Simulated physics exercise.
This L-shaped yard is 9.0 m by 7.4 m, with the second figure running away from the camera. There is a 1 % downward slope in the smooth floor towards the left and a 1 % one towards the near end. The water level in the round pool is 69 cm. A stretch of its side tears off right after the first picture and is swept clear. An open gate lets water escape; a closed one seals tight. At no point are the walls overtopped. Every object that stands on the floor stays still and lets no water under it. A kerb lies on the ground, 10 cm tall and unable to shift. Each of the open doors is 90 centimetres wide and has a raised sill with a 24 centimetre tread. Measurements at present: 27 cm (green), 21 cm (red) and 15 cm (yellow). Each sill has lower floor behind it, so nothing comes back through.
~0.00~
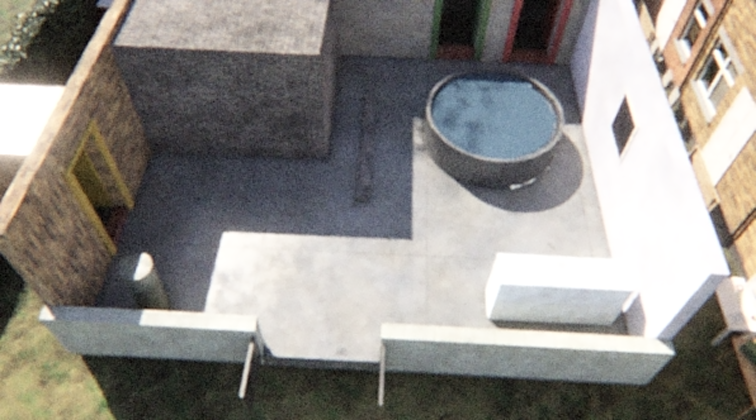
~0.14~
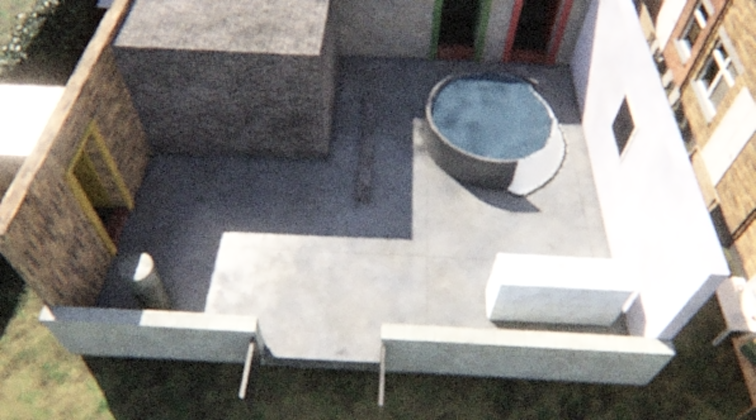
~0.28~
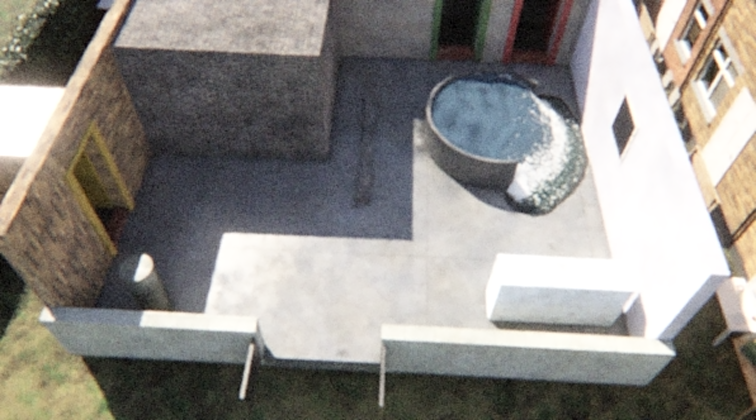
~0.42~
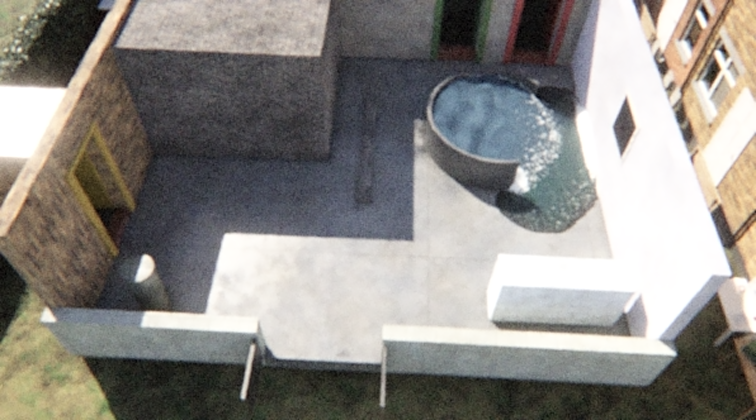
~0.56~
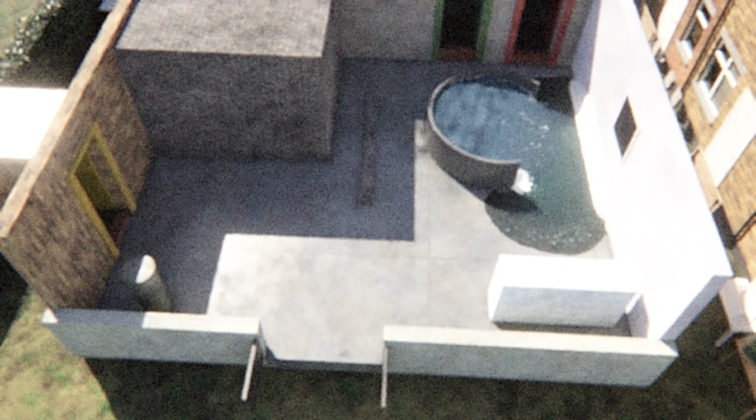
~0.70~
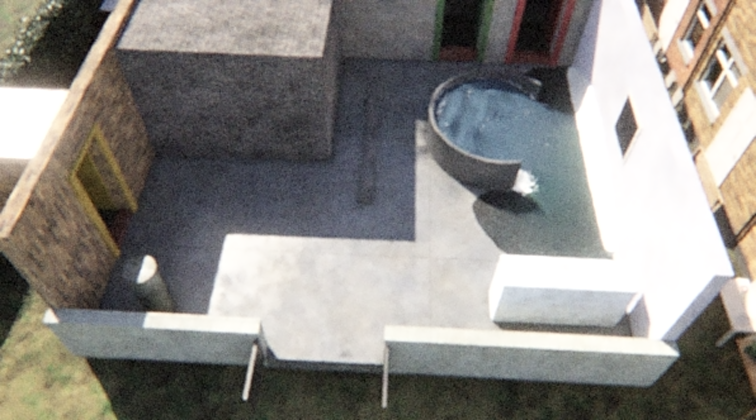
Water burst out through the right side of a round pool in a walled yard, spreading toward the white wall and then forward across the paving to the low white block near the front.
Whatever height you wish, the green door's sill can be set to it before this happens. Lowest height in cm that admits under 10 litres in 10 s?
Roughly 4.5 cm.
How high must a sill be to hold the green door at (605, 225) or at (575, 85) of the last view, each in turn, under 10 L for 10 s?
Minimums: About 28 cm and 24 cm.
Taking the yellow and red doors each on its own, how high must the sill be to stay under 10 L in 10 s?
Close to 12.0 cm (yellow) and close to 25 cm (red).
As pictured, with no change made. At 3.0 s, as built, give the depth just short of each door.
Lab note, cm: Green 9; red 26; yellow 0.
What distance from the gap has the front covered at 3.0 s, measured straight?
Roughly 5.6 m.
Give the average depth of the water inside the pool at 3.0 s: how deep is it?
On average, around 20 cm.
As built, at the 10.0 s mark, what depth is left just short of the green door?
About 3.0 centimetres.
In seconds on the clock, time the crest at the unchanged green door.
Around 3.0 s, give or take.
After 1.4 s water covers 15 % of the floor, deepest (52 cm) near (587, 168); it has not reached the green door.
After 3.0 s water covers 50 % of the floor, deepest (38 cm) near (593, 292); 9 cm at the green door, 0 litres in over its 27 cm sill.
After 10.0 s water covers 95 % of the floor, deepest (16 cm) near (88, 335); 3 cm at the green door, 0 litres in over its 27 cm sill.
At the green door as built, the water arrived by 1.8 s and peaked near 9 cm at 3.0 s.
Run again over the same 10 s with other heights there, 15 litres in over 4 cm, 6 litres over 5.5 cm. The limit of 10 litres is kept from about 4.5 cm up.
